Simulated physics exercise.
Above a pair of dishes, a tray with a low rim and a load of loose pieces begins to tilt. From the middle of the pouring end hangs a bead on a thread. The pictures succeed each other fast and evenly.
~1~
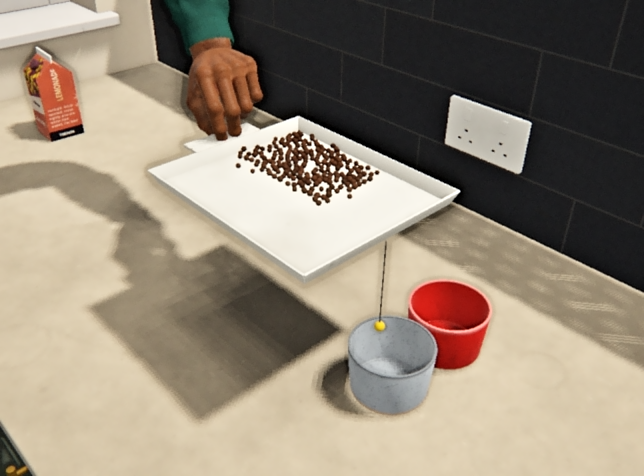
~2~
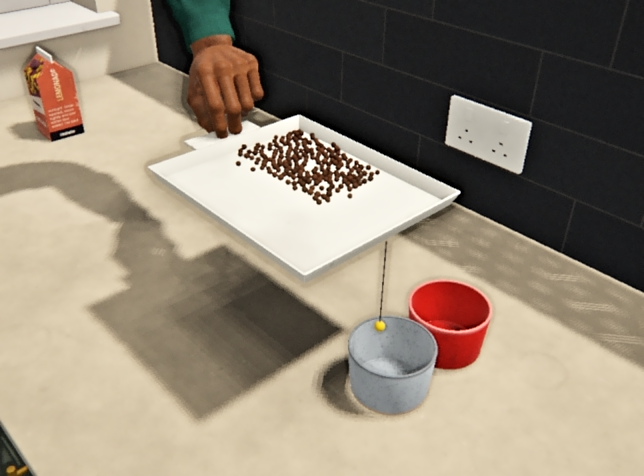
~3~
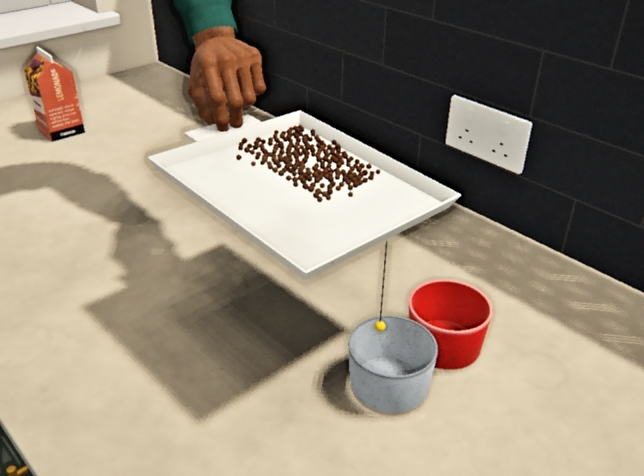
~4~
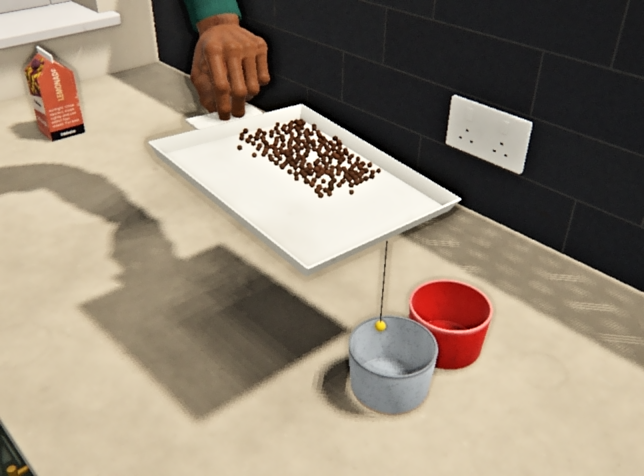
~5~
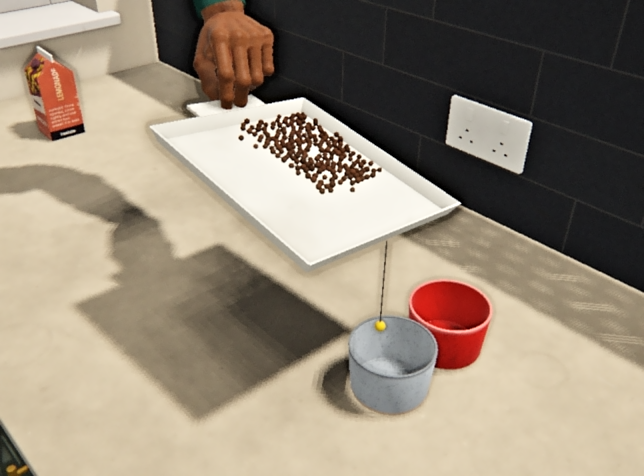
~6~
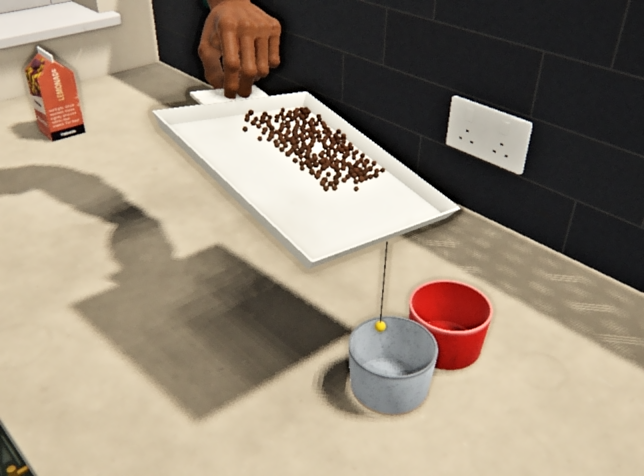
The clip shows a hand holding a white tray of small brown berries above a grey dish and a red dish, then gradually raising the handle end so the tray tilts, while a yellow bead hangs still on its thread.
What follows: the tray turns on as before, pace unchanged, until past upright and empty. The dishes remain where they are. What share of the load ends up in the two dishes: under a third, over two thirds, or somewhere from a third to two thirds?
The dishes collect upwards of two thirds of the load.
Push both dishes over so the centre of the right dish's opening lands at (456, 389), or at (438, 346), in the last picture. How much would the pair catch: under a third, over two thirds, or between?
Earlier place: Below one third. Later place: Less than a third.
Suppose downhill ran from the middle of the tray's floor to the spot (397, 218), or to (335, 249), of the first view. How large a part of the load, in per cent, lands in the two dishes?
Around 90 percent for the first aim and around 0 percent for the second.
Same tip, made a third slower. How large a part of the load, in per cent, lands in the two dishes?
Around 90 in every hundred.
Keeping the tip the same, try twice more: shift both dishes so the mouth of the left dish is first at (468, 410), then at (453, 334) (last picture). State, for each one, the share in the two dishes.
Respectively 0 percent and 20 percent.
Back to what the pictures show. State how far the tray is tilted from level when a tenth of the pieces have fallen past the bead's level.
The angle is roughly 55° at that point.
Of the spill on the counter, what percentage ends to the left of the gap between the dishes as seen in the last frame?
70 per cent, about.
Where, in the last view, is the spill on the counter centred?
At about (425, 308).
Soon, tray tipped steeply; most on the tray; about a quarter in the right dish; a small part in the air.
A while on, tray tipped right over; a stray few on the tray; most in the right dish; a small part outside both; a stray few in the air.
Towards the end, tray tipped past a quarter turn; most in the right dish; a small part outside both.
Finally, tray tipped past a quarter turn; none in the left dish; most in the right dish; a small part outside both.
